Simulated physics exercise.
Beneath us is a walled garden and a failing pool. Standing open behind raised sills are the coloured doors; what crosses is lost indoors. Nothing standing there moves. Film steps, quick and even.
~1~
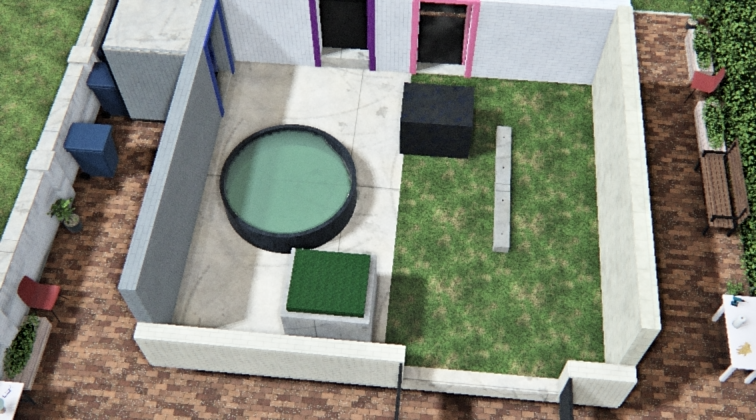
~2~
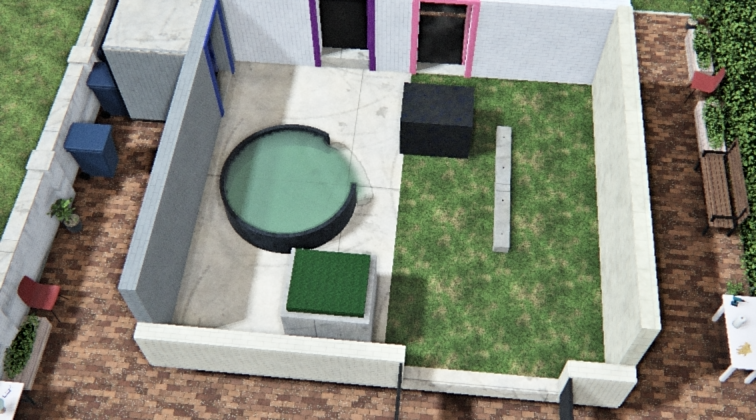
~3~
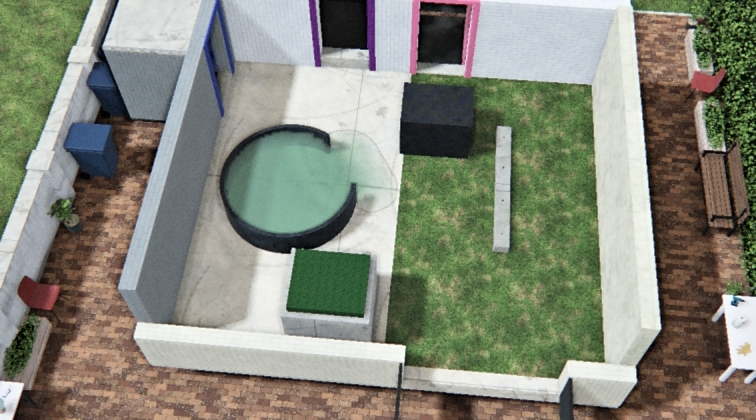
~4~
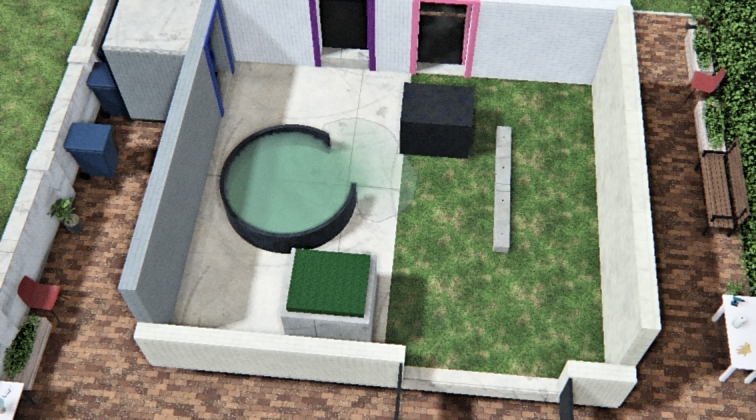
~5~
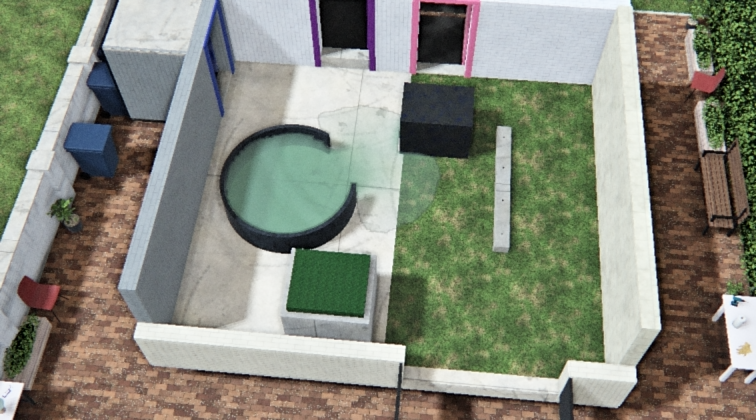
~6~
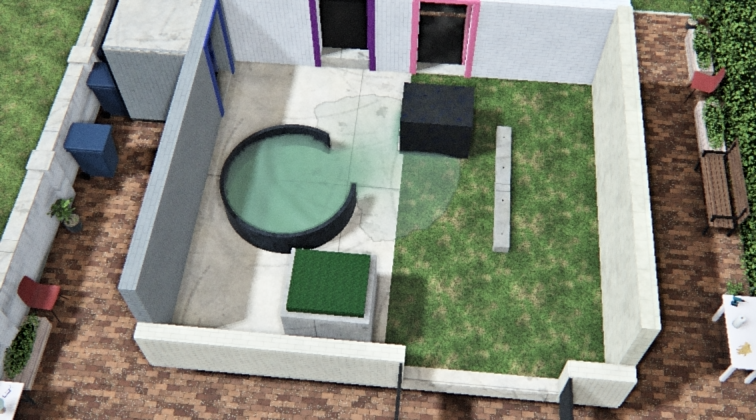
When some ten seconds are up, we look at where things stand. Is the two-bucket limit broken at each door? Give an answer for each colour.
My prediction: The purple door does not surpass two buckets; the blue door does not surpass two buckets; the pink door surpasses two buckets.
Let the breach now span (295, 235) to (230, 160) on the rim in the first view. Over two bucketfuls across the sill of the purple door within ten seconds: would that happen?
Door purple: It stays beneath the limit.
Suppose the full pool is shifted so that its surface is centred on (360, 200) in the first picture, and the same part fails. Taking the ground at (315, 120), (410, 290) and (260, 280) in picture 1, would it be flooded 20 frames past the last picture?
Result: Inundated; inundated; spared.
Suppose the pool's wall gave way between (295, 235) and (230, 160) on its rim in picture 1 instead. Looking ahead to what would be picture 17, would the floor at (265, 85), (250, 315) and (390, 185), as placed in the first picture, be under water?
First soaked through, second soaked through, third kept bare.
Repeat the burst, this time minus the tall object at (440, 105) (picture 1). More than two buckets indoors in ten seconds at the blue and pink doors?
Looks like the blue one ends up below and the pink one ends up above.
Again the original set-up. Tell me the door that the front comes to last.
That is the blue door.
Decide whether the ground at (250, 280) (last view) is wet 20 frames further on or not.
At that place: No water.
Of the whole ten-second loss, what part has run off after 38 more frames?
It would be around 40 %.
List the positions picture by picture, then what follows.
In the first frame, still water in the pool at (288, 181).
In the second frame, water pours out at (348, 170) and has run to a hidden place.
In the third frame, water pours out at (348, 171) and has run to (387, 201).
In the fourth frame, water pours out at (348, 171) and has run to (409, 196).
In the fifth frame, water pours out at (348, 171) and has run to (400, 119).
In the sixth frame, the front is at (454, 159), out from the gap at (348, 170).
A moment on, water covers 15 % of the floor; the purple door not reached, the blue door not reached, the pink door not reached.
Next, water covers 25 % of the floor; the purple door wet at the sill, nothing in, the blue door not reached, the pink door under two buckets in.
Then, water covers 40 % of the floor; the purple door wet at the sill, nothing in, the blue door wet at the sill, nothing in, the pink door over two buckets in.
Later, water covers 70 % of the floor; the purple door wet at the sill, nothing in, the blue door under two buckets in, the pink door over two buckets in.
In the end, water covers 95 % of the floor; the purple door wet at the sill, nothing in, the blue door under two buckets in, the pink door over two buckets in.
